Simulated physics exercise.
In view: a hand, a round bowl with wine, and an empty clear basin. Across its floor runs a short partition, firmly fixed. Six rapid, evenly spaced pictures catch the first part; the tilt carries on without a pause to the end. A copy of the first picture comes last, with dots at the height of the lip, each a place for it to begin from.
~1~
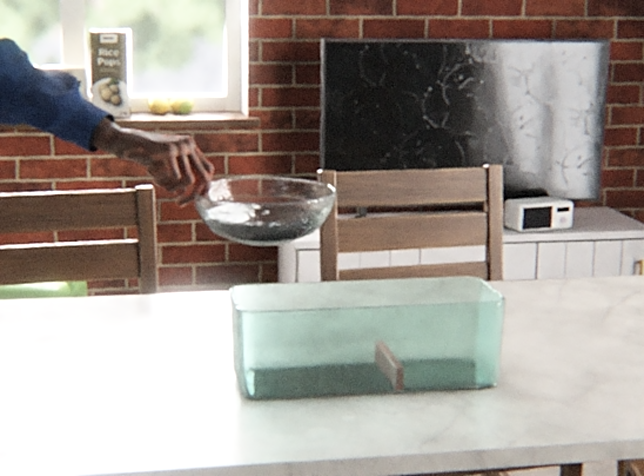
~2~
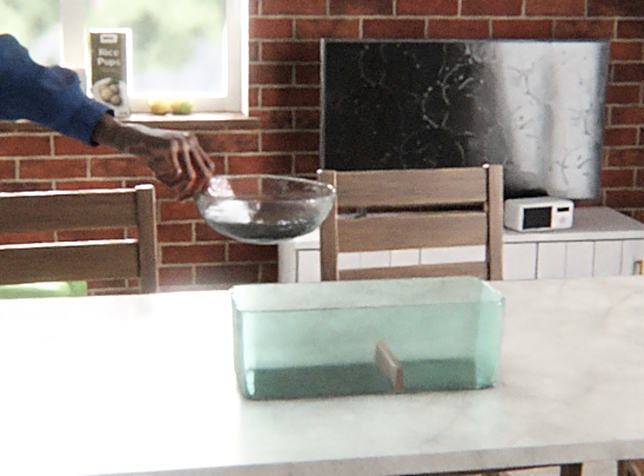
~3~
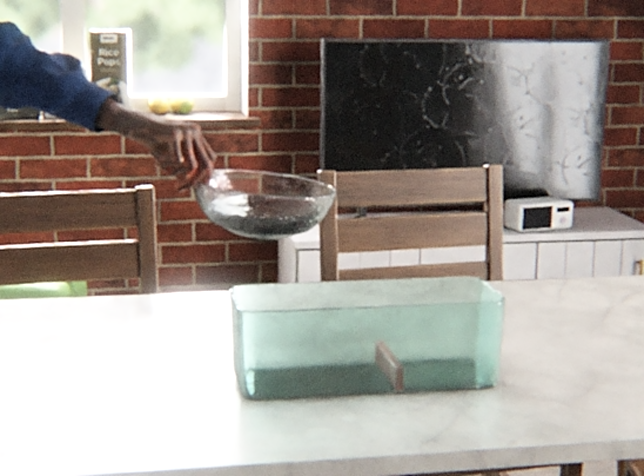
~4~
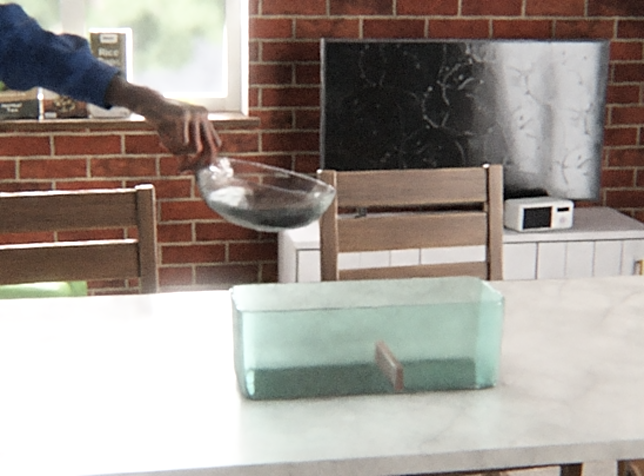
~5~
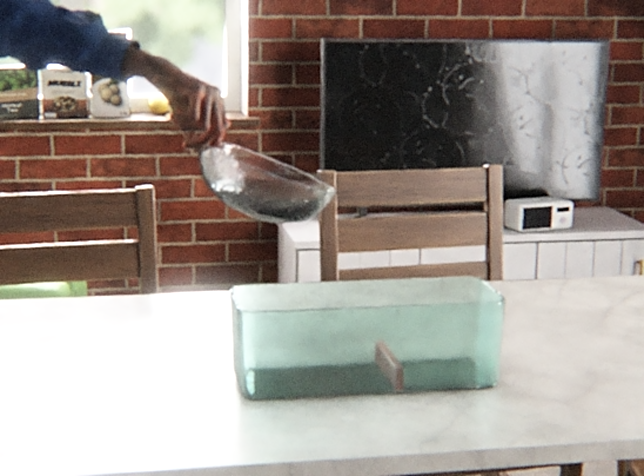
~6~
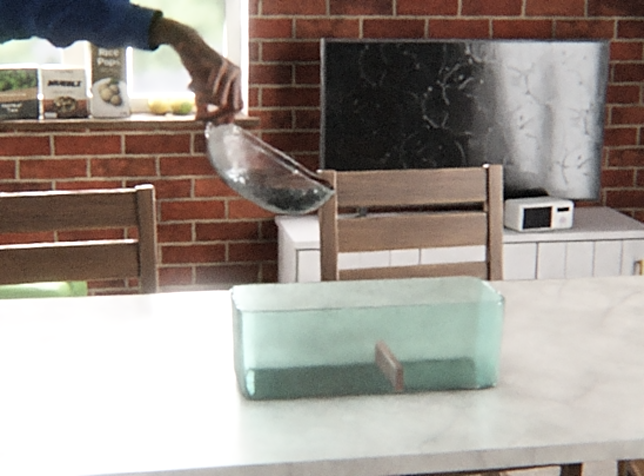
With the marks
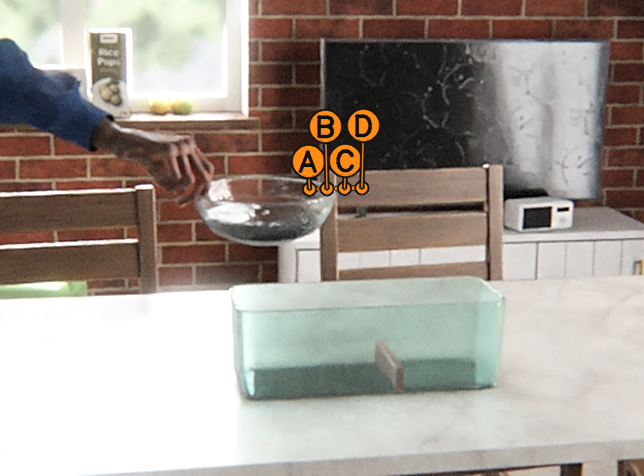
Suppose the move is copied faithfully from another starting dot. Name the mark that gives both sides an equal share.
Choose A.
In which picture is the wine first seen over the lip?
In picture 6.
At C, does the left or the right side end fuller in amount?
The right one.
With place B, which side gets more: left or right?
The right side.
On the marked copy, A at (309, 189); B at (327, 188); C at (344, 188); D at (361, 187).
If A is chosen, about 49 % ends left of the wall and 50 % right of it.
If B is chosen, about 22 % ends left of the wall and 77 % right of it.
If C is chosen, about 13 % ends left of the wall and 85 % right of it.
If D is chosen, about 12 % ends left of the wall and 86 % right of it.
